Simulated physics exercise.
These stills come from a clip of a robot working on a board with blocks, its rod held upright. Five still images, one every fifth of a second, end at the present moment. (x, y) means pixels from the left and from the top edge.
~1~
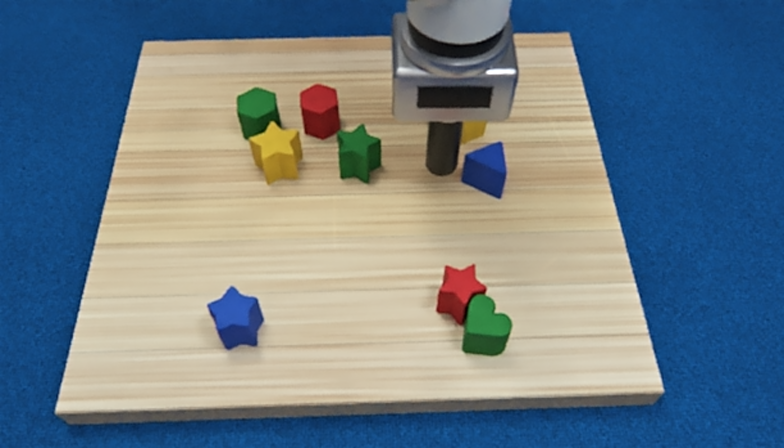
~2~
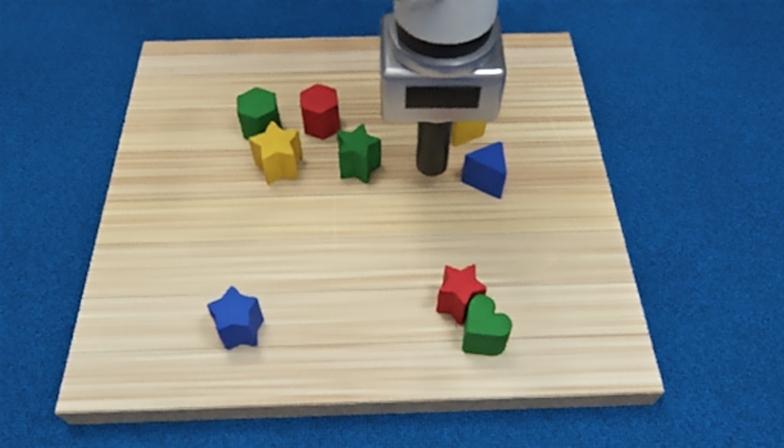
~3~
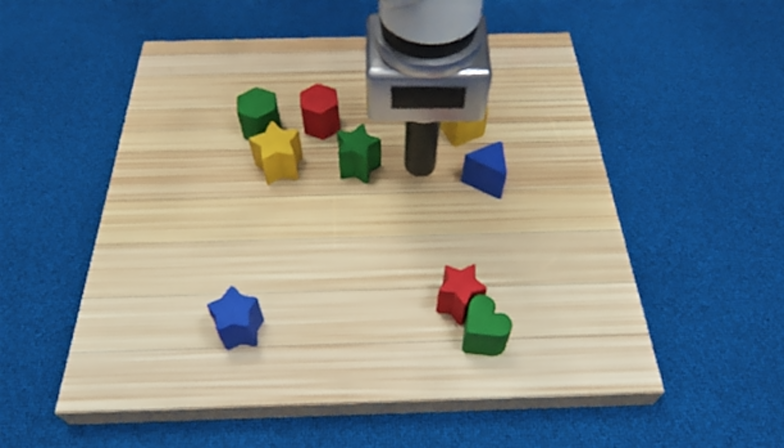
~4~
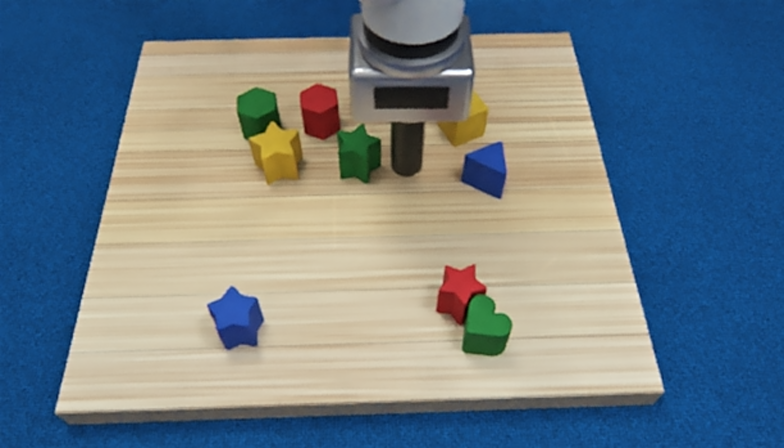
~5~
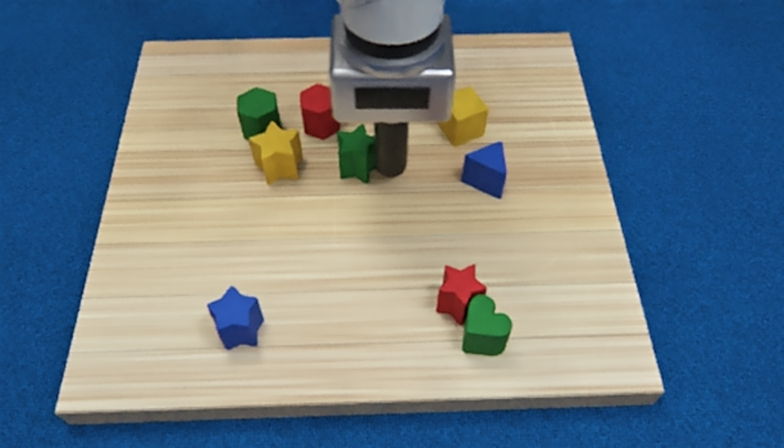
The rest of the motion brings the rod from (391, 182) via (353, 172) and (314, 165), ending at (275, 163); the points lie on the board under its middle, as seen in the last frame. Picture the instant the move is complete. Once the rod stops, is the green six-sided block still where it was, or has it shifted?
That block ends up displaced.
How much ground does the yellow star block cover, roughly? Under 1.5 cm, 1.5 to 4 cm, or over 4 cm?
Net shift: Above 4 cm.
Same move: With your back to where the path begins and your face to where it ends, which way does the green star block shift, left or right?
Taking start-to-end as forward, the block's sideways shift goes to the right.
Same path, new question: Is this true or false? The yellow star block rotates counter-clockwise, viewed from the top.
The claim holds.
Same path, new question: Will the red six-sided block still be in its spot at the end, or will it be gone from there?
It is no longer where it was.
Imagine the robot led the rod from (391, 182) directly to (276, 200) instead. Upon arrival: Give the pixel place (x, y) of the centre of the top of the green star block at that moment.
The middle of its top is at (335, 141).
The first path, step by step. One third of the way, rod at (351, 155); green star block at (327, 130).
Two thirds of the way, rod at (311, 147); yellow star block at (264, 131), turned 50° anticlockwise; red six-sided block at (311, 91), turned 25° clockwise; green star block at (300, 116), turned 35° clockwise.
At the end, rod at (271, 146); green six-sided block at (250, 95); yellow star block at (228, 132), turned 40° anticlockwise; red six-sided block at (309, 91), turned 30° clockwise; green star block at (282, 114), turned 80° clockwise.
